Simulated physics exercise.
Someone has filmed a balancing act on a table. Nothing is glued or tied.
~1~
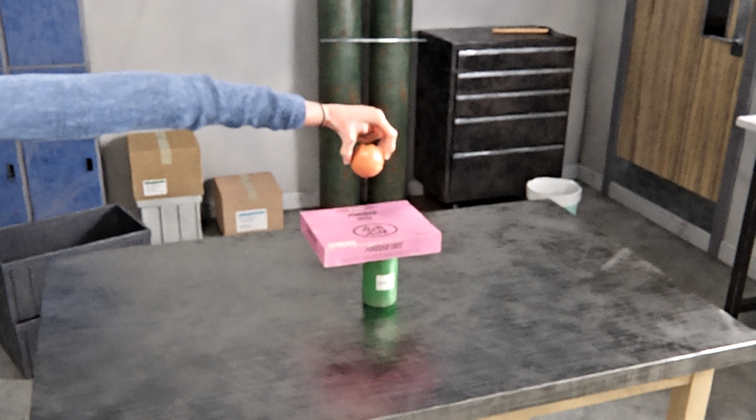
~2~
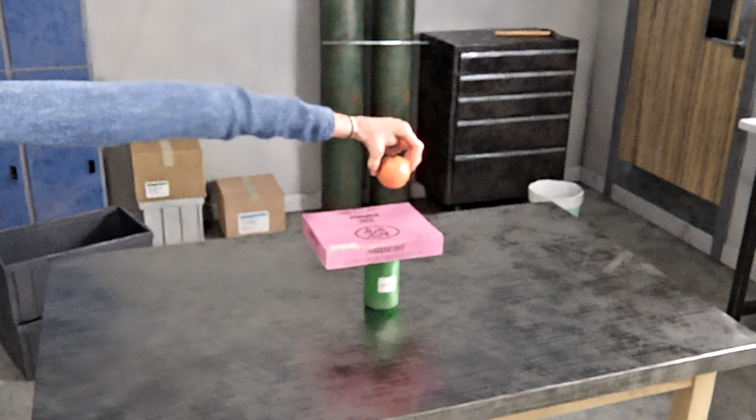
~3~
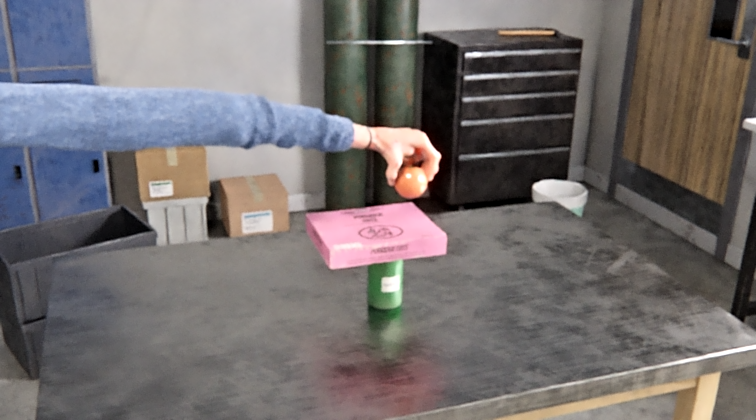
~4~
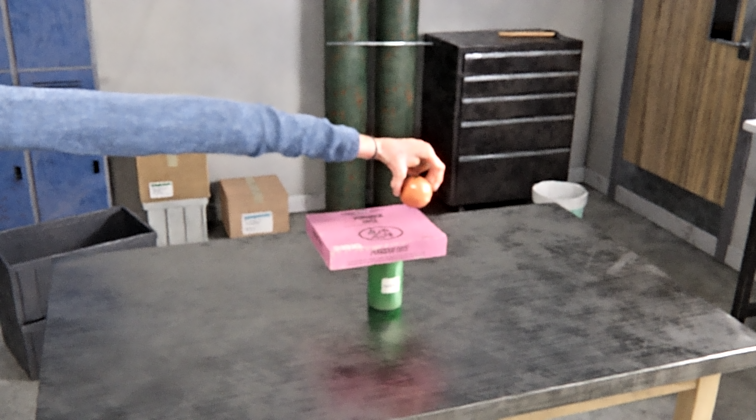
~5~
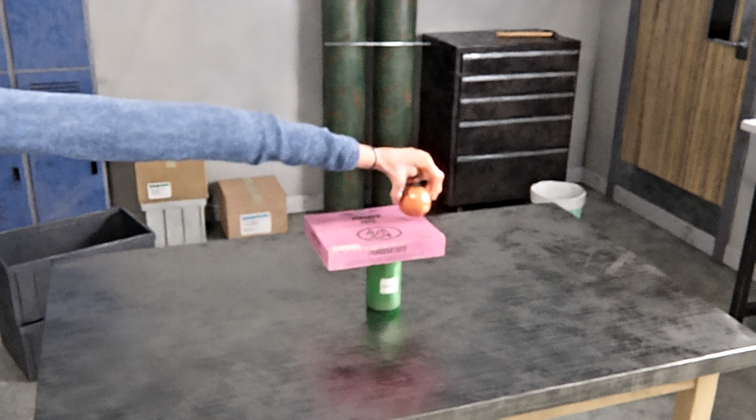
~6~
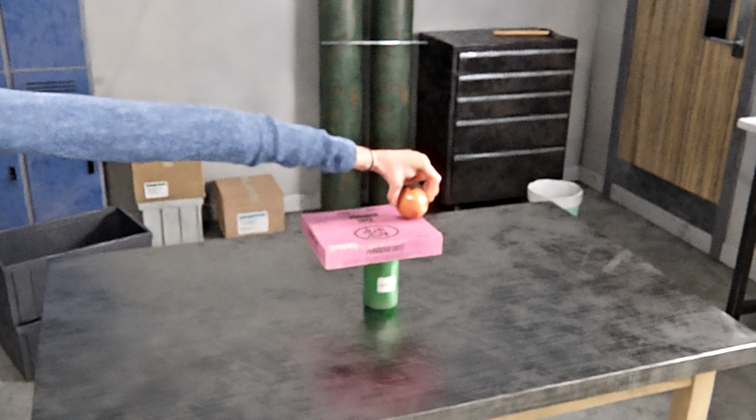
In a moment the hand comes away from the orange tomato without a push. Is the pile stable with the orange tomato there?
It holds.
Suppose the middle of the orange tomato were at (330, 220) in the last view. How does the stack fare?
Then it gives way.
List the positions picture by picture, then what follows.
In the first frame, still above its spot; orange tomato (367, 160); pink packet (369, 232).
In the second frame, still above its spot; orange tomato (393, 172); pink packet (371, 234).
In the third frame, still above its spot; orange tomato (411, 182); pink packet (374, 234).
In the fourth frame, still above its spot; orange tomato (415, 192); pink packet (374, 235).
In the fifth frame, still above its spot; orange tomato (415, 201); pink packet (373, 235).
In the sixth frame, in place under the hand; orange tomato (412, 203); pink packet (370, 234).
Then, 0.10 s past the last view, nothing moves.
Then, 0.40 s past the last view, orange tomato resting near (412, 203).
Finally, all 3 still in place. Final places as the last picture's camera would see them, orange tomato near (412, 203). The stack stays up.
